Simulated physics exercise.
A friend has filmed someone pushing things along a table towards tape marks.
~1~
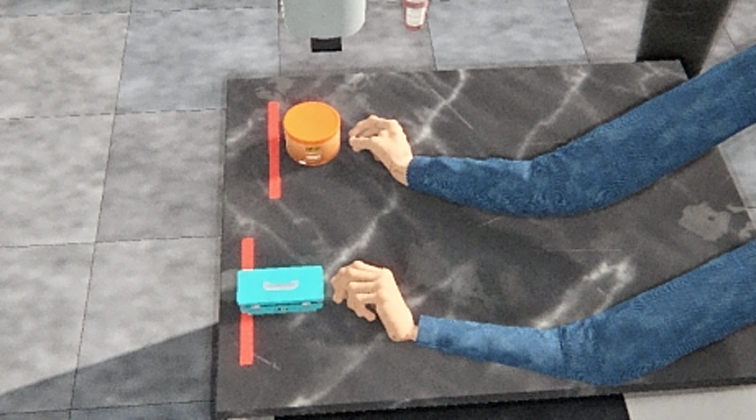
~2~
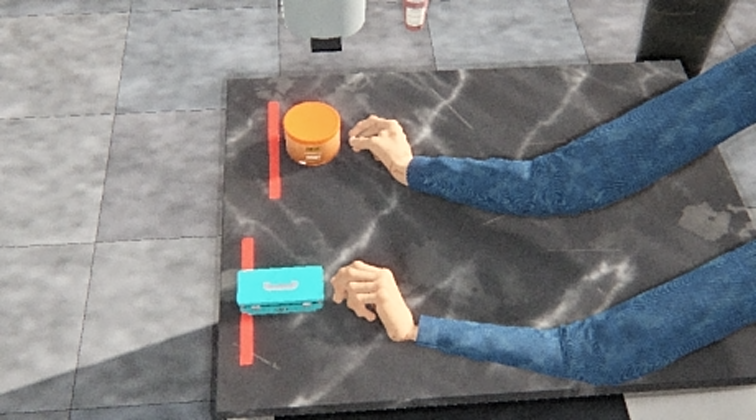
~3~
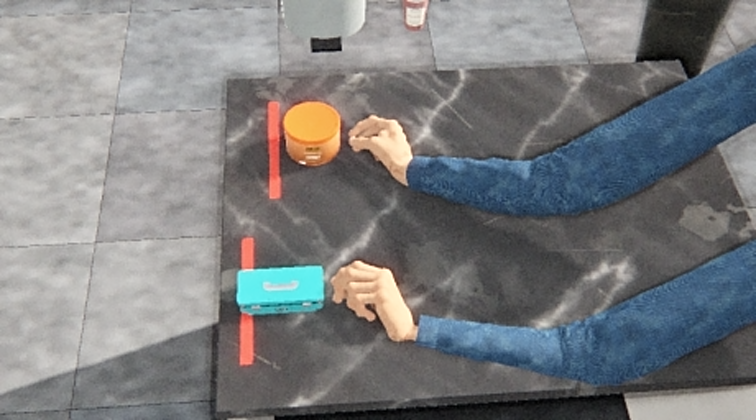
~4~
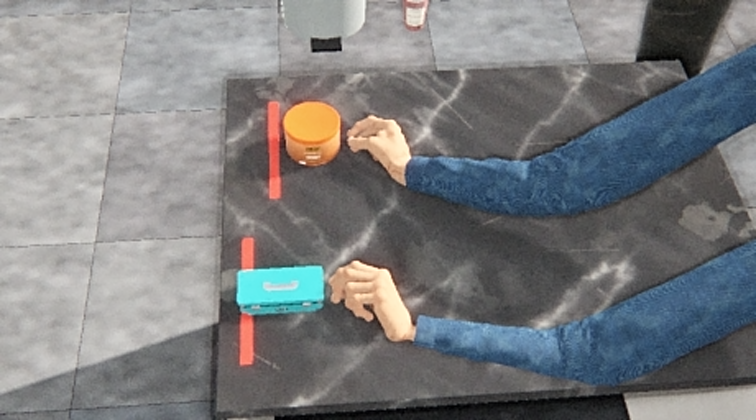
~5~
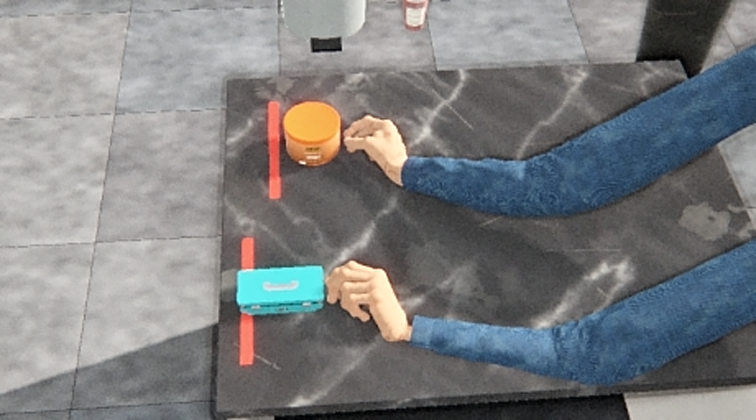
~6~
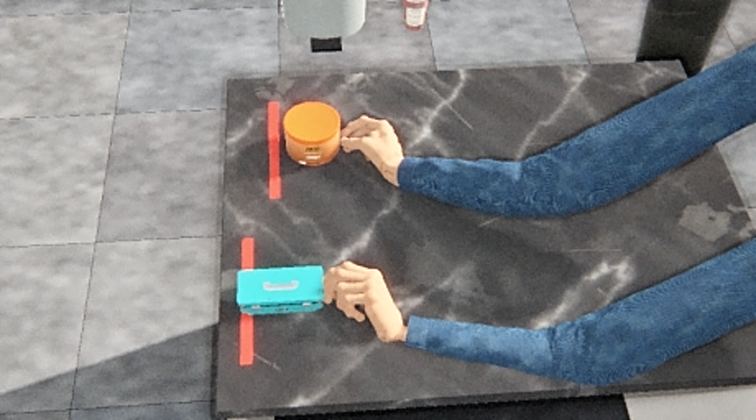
Two blue-sleeved arms edging slightly left toward a still orange tub and turquoise case beside red tape marks on a dark table.
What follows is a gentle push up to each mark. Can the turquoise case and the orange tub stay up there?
As it turns out, the turquoise case goes over the edge and the orange tub stays on the table.
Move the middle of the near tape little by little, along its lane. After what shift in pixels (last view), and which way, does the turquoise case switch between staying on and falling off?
Roughly 20 pixels right.
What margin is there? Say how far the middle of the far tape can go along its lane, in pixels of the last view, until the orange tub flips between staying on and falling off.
About 16 pixels left.
Then, 1.28 s later than the last frame, turquoise case dropping near (195, 364); orange tub shifted about its own width near (240, 137).
When it is over, the turquoise case falls off the table; the orange tub remains on top, near (240, 137).
